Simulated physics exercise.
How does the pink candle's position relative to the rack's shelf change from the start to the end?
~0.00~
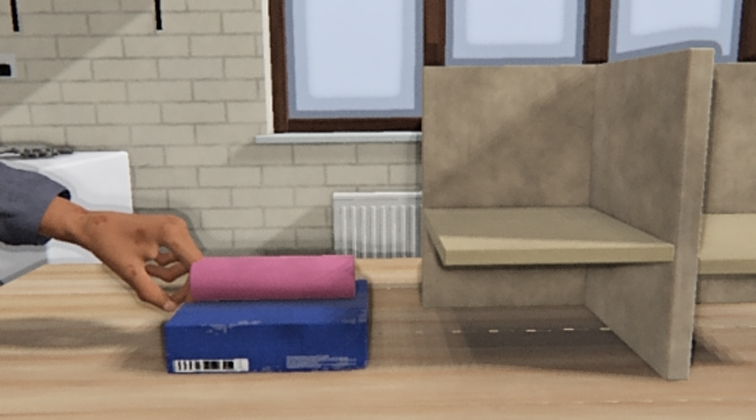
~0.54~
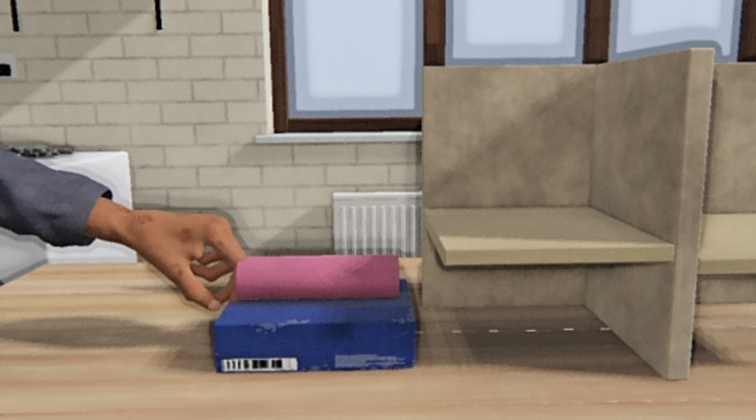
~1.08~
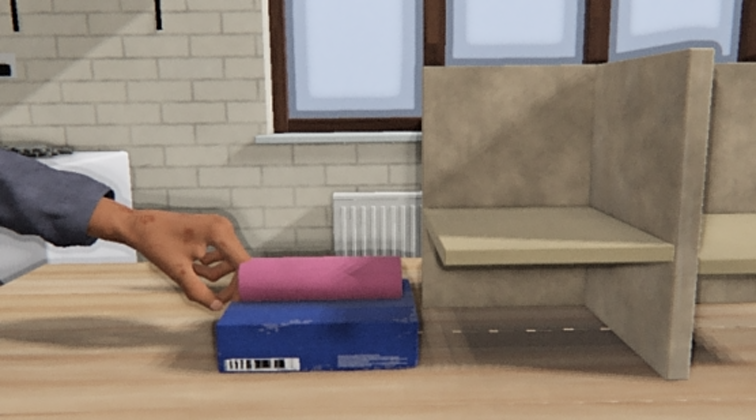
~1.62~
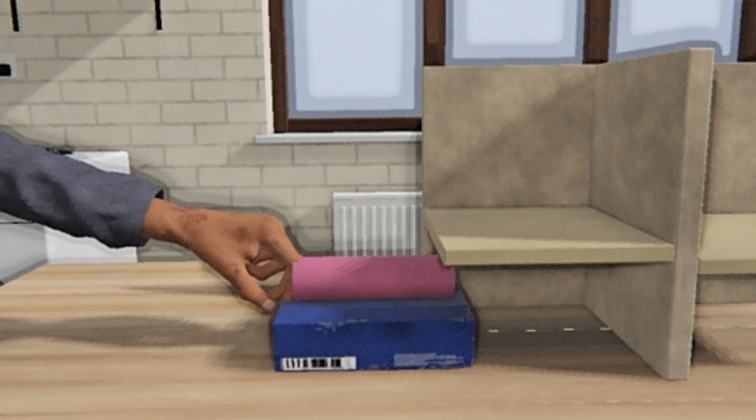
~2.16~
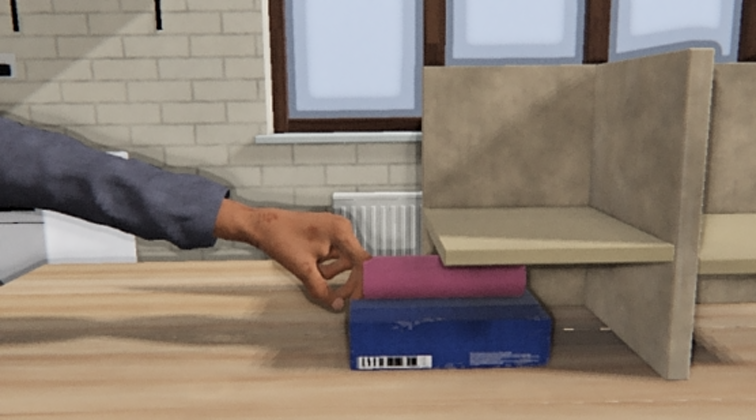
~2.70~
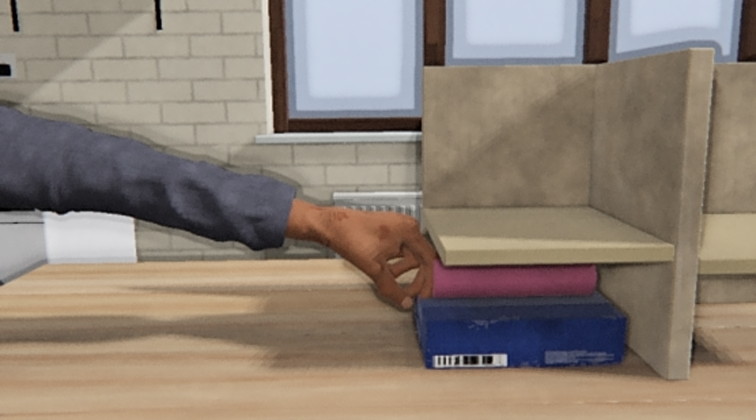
At the start the pink candle is out in the open, well to the left of the rack. By the end it has moved right and lies beneath the low shelf.
